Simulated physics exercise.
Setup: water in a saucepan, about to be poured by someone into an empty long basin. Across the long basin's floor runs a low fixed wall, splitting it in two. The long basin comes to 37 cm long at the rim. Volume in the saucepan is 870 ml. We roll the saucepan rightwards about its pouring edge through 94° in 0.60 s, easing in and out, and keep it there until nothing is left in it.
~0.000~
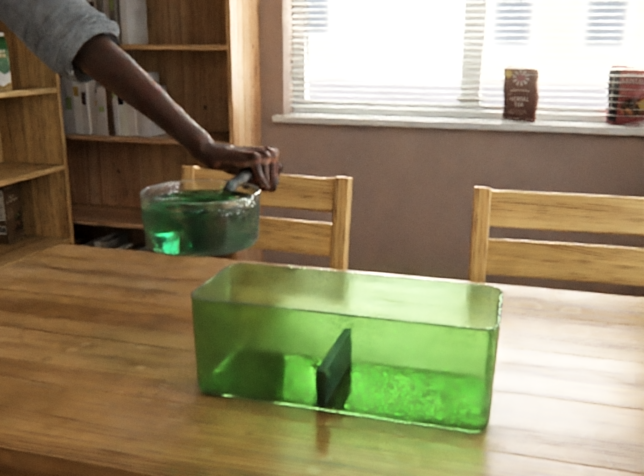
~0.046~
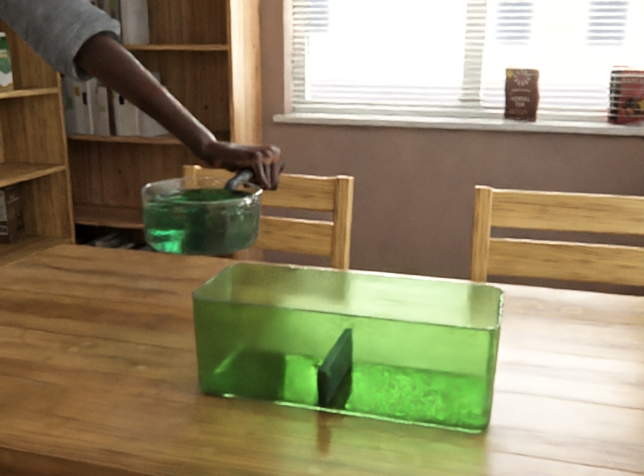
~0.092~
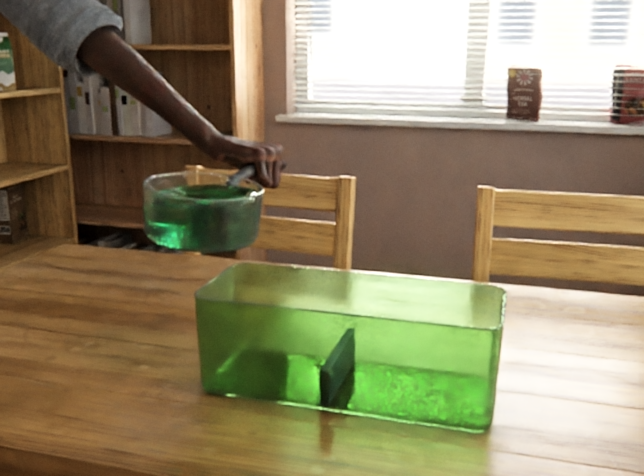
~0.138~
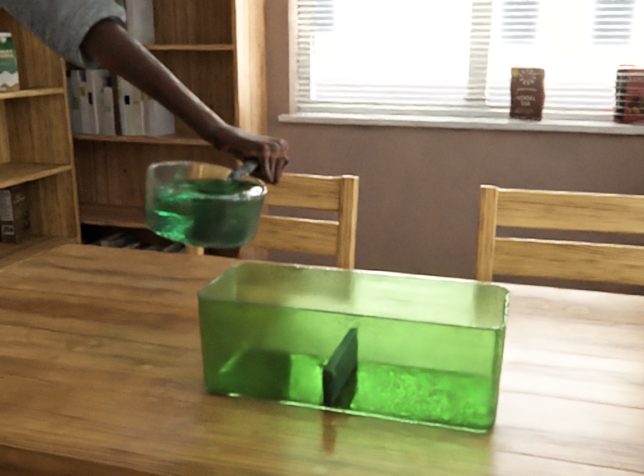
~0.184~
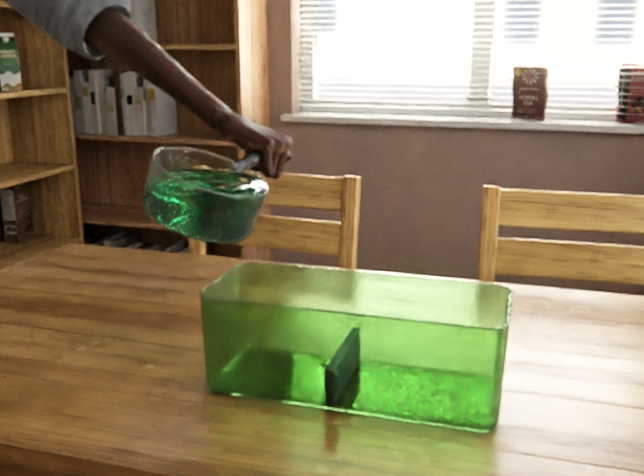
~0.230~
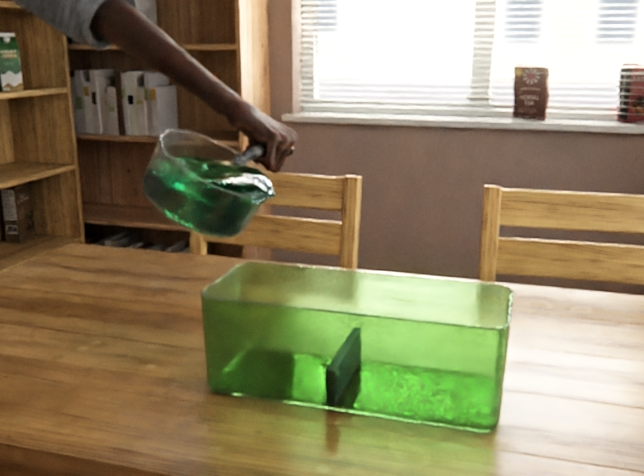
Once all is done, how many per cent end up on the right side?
Roughly 67 percent ends up on the right side.
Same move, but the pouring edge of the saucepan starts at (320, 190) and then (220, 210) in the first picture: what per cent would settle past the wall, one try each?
85 then 15 %.
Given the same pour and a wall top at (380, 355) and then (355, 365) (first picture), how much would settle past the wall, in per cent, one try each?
One try each: Around 10 percent and then around 50 percent.
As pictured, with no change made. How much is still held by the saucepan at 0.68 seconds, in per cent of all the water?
I'd say some 6 per cent remains.
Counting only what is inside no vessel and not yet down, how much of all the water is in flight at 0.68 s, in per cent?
Around 16 percent of it is airborne.
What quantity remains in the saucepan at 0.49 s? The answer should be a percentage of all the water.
I'd estimate some 40 % remains.
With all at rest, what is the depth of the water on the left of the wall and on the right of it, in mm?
About 12 mm left, about 22 mm right.
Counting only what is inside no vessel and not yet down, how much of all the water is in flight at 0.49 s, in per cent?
50 %.
By 0.49 s the tilt is 87° and 39 per cent is still to pour, 10 is left of the wall and 0 right of it.
By 0.68 s the tilt is 94° and 6 per cent is still to pour, 13 is left of the wall and 65 right of it.
By 0.88 s the tilt is 94° and 2 per cent is still to pour, 24 is left of the wall and 68 right of it.
By 1.10 s the tilt is 94° and 1 per cent is still to pour, 30 is left of the wall and 67 right of it.
At rest 31 per cent lies left of the wall, 67 right of it and 2 outside.
